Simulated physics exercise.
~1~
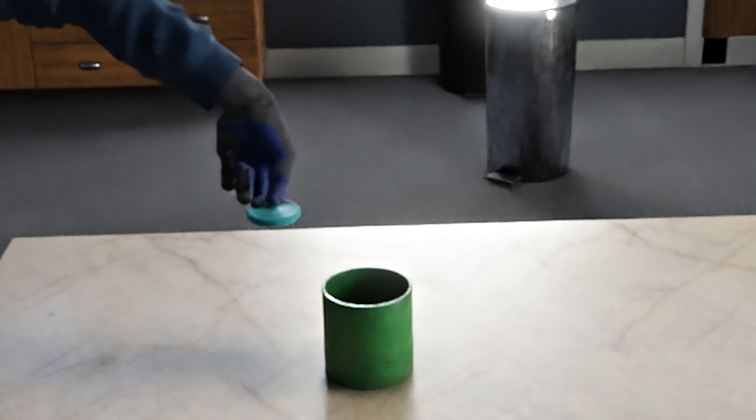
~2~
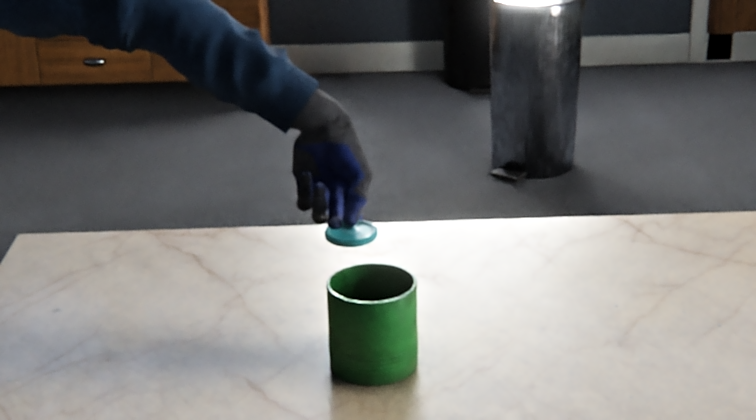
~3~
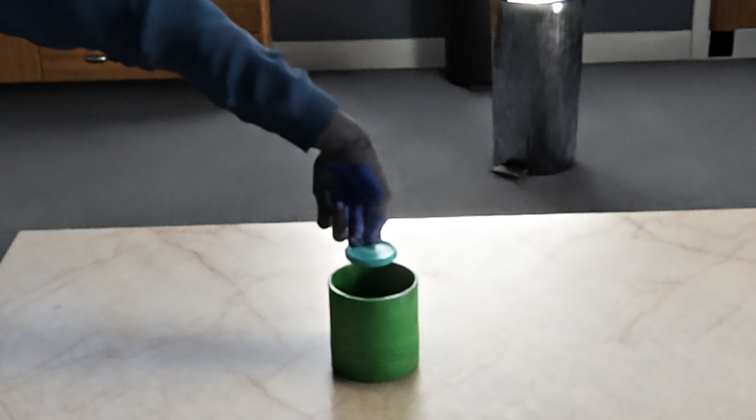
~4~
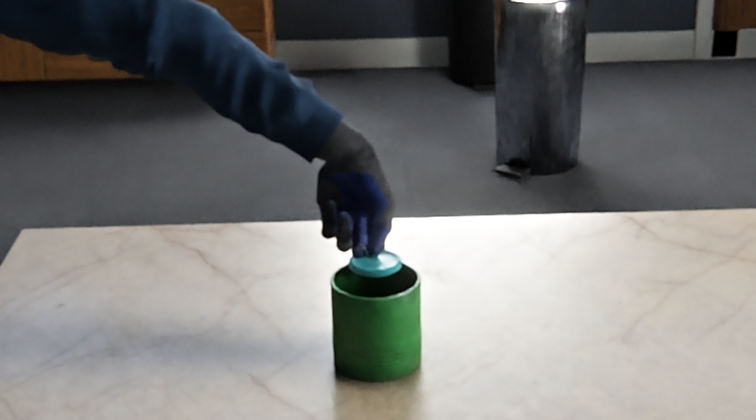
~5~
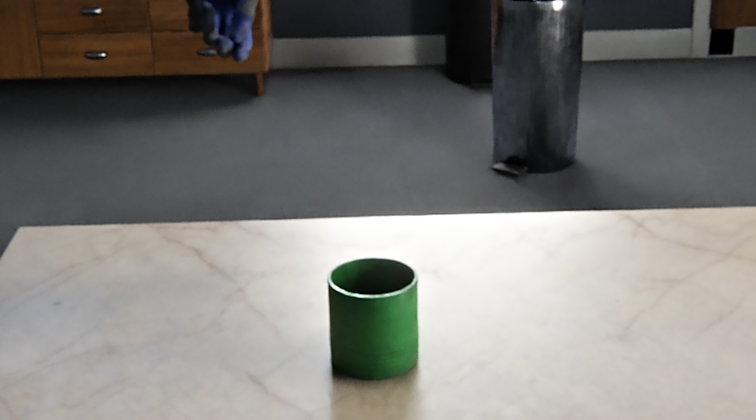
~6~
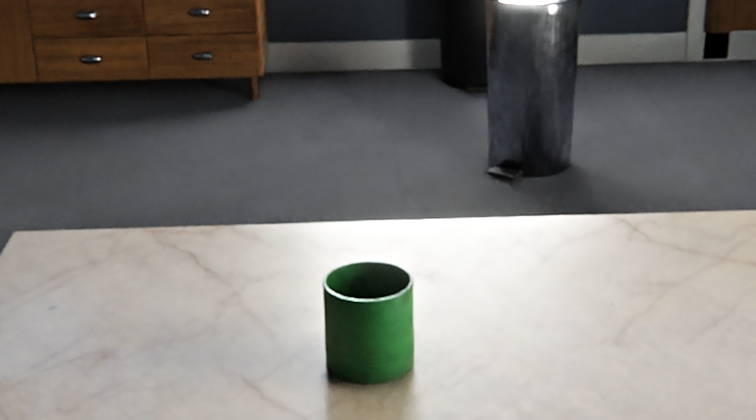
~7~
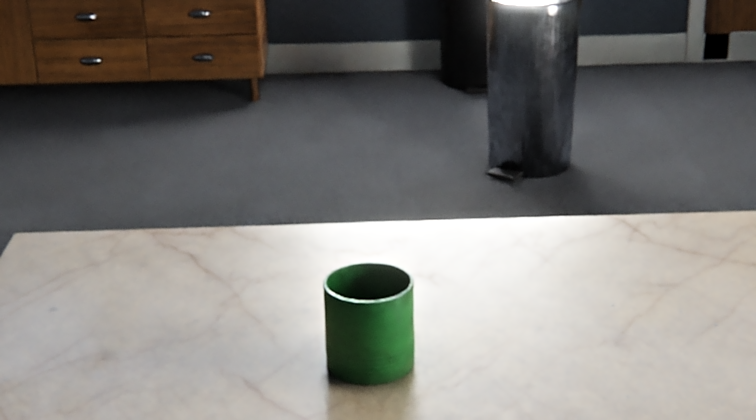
On a pale marble tabletop, a gloved hand carried a small turquoise lid rightward and lowered it toward the open rim of a green cylindrical container, then let go and drew back, and the lid dropped inside, out of sight.
